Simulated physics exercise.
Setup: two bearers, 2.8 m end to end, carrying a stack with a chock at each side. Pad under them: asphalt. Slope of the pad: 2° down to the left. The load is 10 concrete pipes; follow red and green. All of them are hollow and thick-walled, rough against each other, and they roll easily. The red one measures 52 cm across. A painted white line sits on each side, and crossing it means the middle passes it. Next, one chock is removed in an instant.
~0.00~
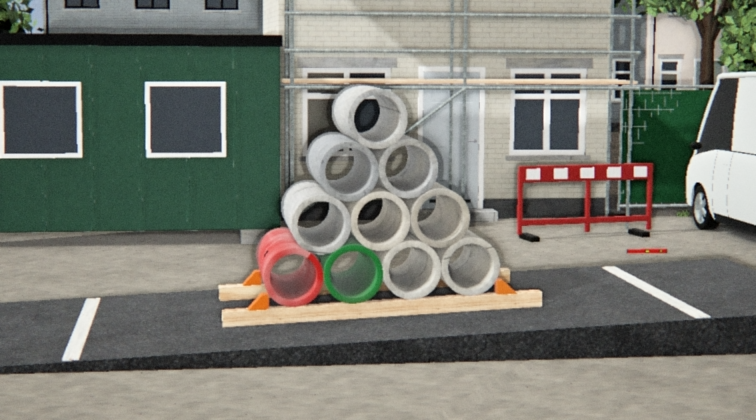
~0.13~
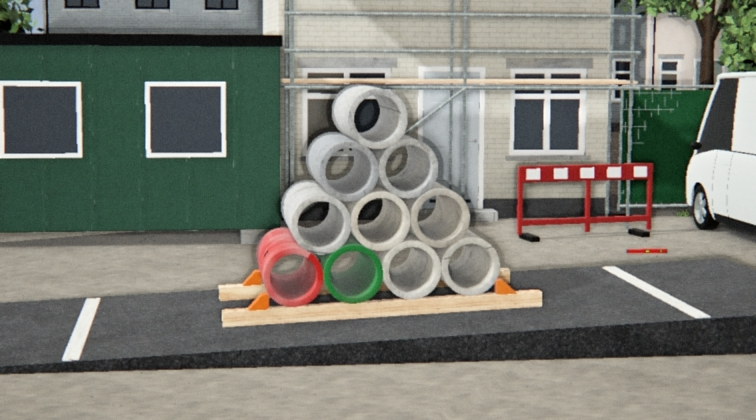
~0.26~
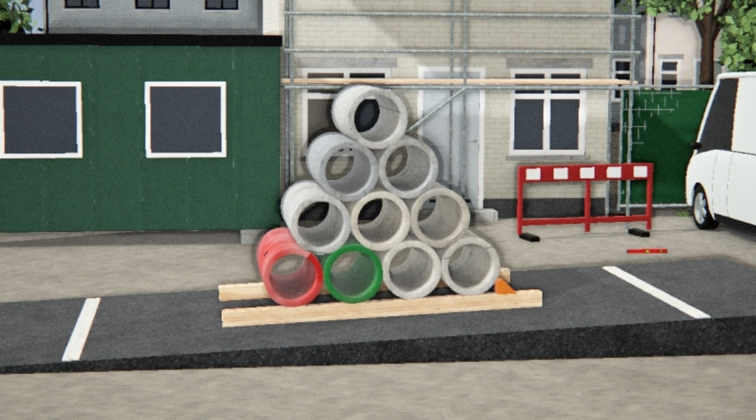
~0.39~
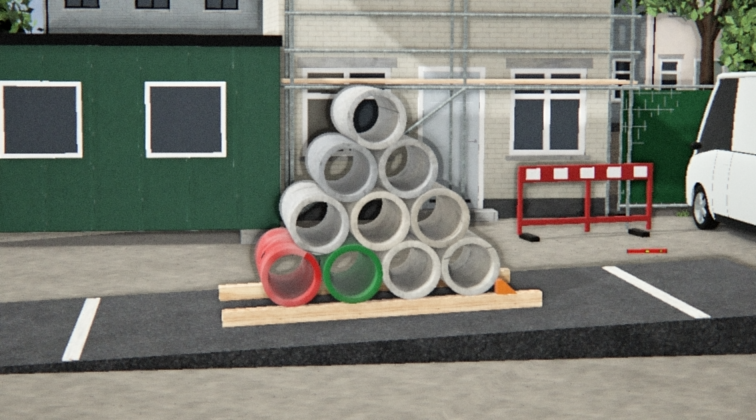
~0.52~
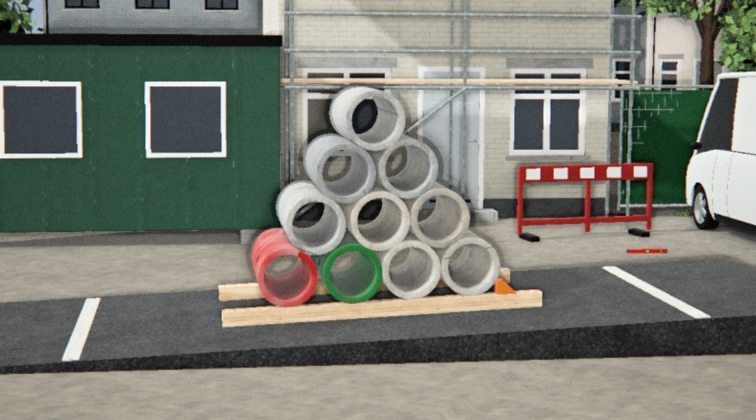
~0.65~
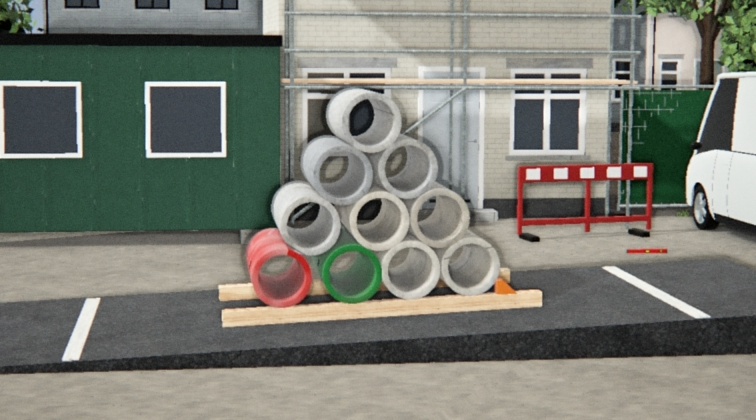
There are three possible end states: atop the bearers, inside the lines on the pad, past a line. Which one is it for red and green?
Red: Past a line; green: Past a line.
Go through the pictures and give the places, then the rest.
Red at (294, 278), green at (354, 274); both chocks in; lines at (79, 337) and (668, 298); the pad slopes 2° down to the left; 4 of the 10 form the bottom row, in the first picture.
Red at (294, 278), green at (354, 274), in the second picture.
Red at (294, 278), green at (354, 274); left chock gone, in the third picture.
Red at (292, 278), green at (353, 274), in the fourth picture.
Red at (288, 278), green at (353, 274), in the fifth picture.
Red at (282, 279), green at (353, 274); lines at (79, 337) and (668, 298), in the sixth picture.
After 1.6 s, red is off the bearers, 70 cm short of the left line, rolling left; green is on the bearers, 115 cm from the bearers' left end; 0 of 10 have crossed.
After 2.7 s, red is past the left line; green is on the bearers, 105 cm from the bearers' left end, rolling left; 1 of 10 has crossed.
After 4.1 s, red is past the left line; green is off the bearers, 115 cm short of the left line, rolling left; 2 of 10 have crossed.
After 5.6 s, green is past the left line; no change for red; 5 of 10 have crossed.
At the end (10.9 s), red is past the left line; green is past the left line; 8 of 10 have crossed.
